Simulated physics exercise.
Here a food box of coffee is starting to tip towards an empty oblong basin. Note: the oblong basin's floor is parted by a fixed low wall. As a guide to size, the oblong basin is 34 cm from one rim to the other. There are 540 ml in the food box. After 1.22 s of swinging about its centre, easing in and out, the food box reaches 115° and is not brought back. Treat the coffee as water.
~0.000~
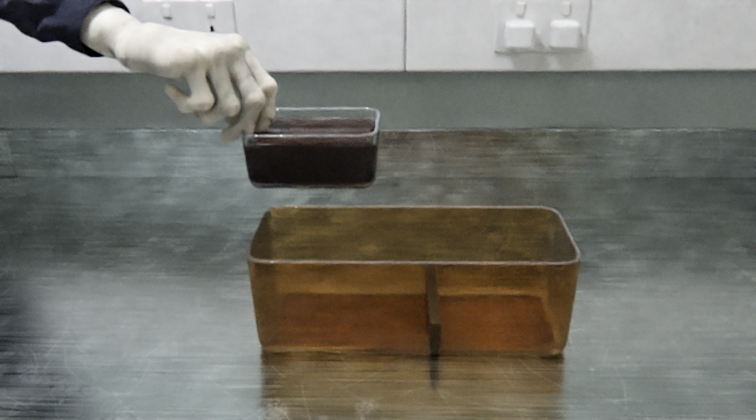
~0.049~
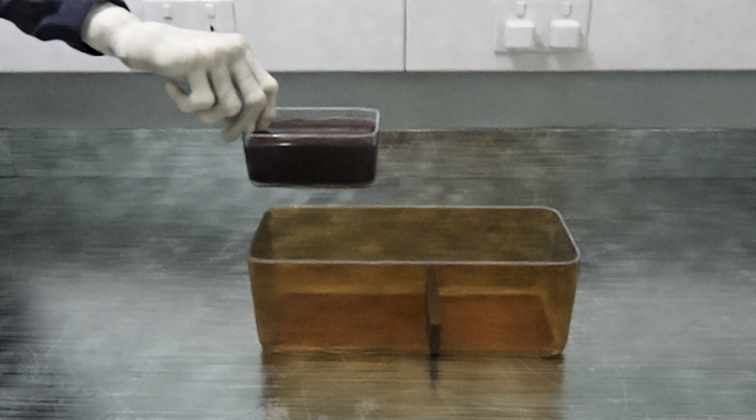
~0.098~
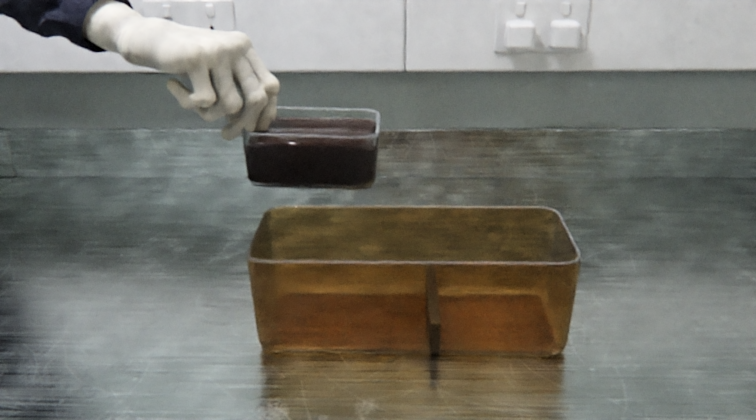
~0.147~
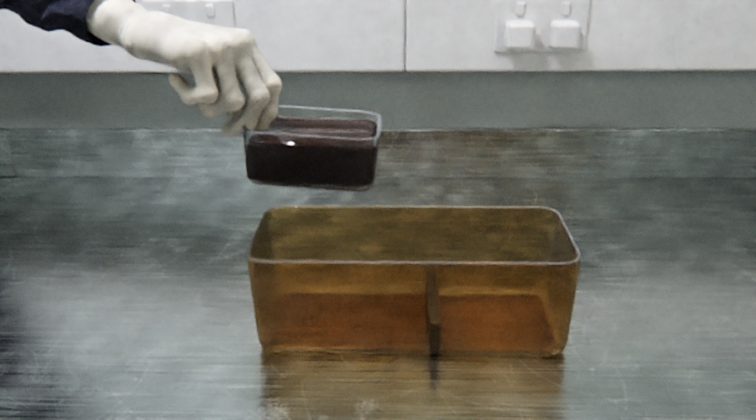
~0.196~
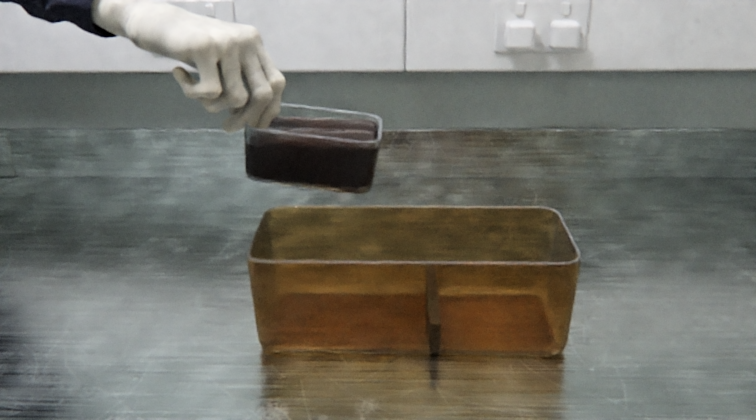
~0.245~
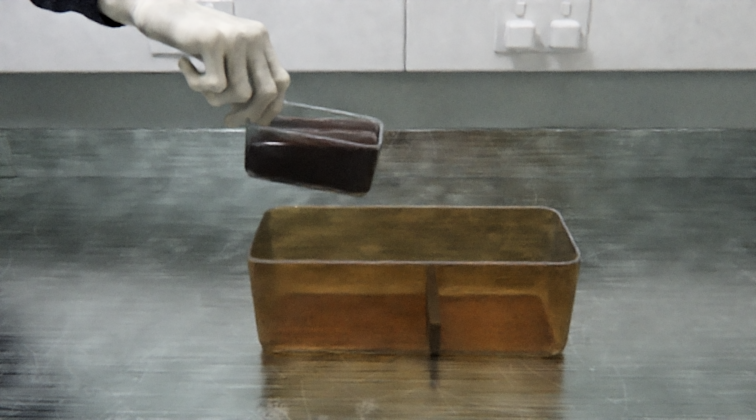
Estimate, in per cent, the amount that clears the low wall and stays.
Roughly 54 percent.
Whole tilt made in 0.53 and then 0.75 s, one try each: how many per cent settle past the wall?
25 in a hundred, followed by 40 in a hundred.
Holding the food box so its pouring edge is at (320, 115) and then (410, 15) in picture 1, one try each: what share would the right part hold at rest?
First 10, then 75 per cent.
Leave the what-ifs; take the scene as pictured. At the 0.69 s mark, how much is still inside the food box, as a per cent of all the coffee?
30 %.
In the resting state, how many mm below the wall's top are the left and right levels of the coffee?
Measured: Left around 26 mm, right around 20 mm.
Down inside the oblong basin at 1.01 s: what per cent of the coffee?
94 %, more or less.
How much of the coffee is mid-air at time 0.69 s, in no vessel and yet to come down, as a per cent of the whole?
Close to 32 per cent, I'd say.
After 0.69 s the tilt is 69° and 31 per cent is still to pour, 11 is left of the wall and 26 right of it.
After 1.01 s the tilt is 107° and 3 per cent is still to pour, 40 is left of the wall and 54 right of it.
After 1.35 s the tilt is 115° and 0 per cent is still to pour, 45 is left of the wall and 54 right of it.
After 1.72 s the tilt is 115° and 0 per cent is still to pour, 45 is left of the wall and 54 right of it.
In the end 45 per cent lies left of the wall, 54 right of it and 1 outside.
